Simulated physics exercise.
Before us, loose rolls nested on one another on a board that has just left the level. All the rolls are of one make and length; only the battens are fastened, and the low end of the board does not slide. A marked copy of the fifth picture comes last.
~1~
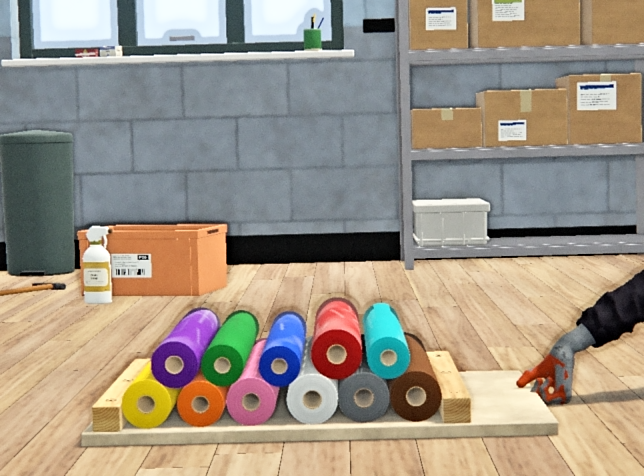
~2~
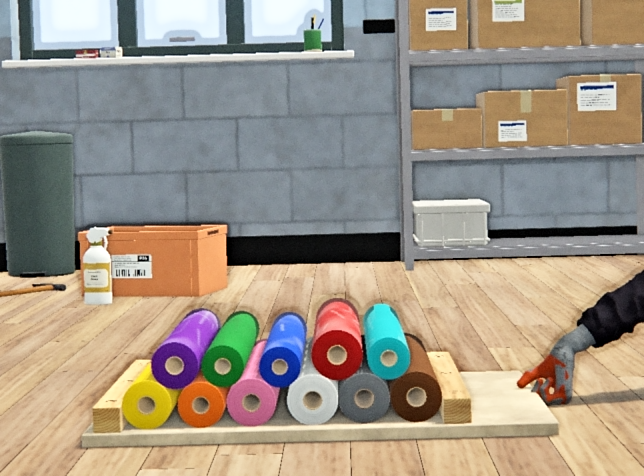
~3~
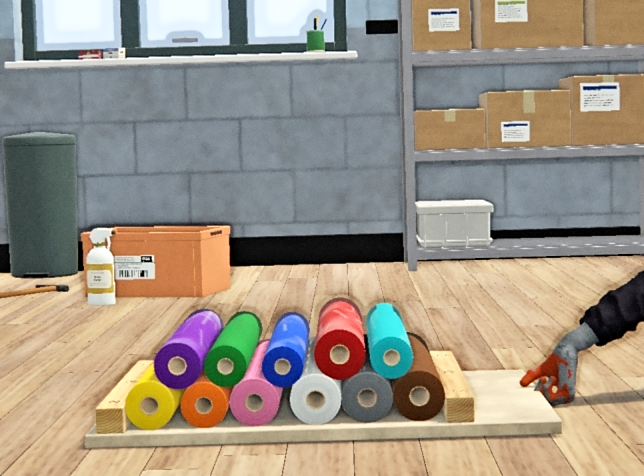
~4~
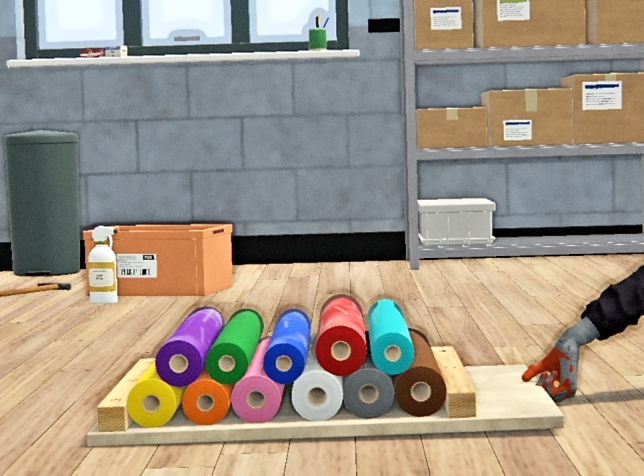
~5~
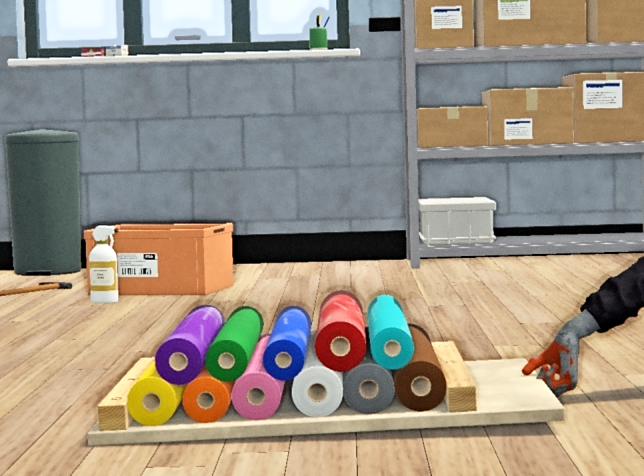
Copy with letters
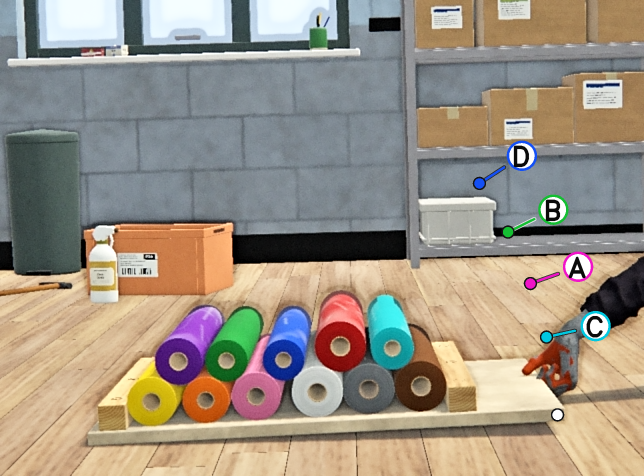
In this clip, colourful rolls lie stacked in two rows between wooden battens on a board on a wooden floor, while a gloved hand at the right raises that end very slightly and the rolls keep their arrangement.
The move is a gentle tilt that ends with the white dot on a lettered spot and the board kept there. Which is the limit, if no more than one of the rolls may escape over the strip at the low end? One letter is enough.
Mark B is as high as it can go.
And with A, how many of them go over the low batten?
At A the number is none.
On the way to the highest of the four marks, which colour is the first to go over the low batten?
The purple one.
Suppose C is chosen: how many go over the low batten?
With C, none.
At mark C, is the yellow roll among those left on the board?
Yes, with C.
On the marked copy, A at (530, 283); B at (508, 232); C at (547, 337); D at (480, 183); the white dot at (558, 415).
Following B. Soon after the start, board at 16°.
Later, board at 25°.
In the end, board at 25°, none over the low batten.
As for the rest, A none over the low batten; C none over the low batten; D five over the low batten.
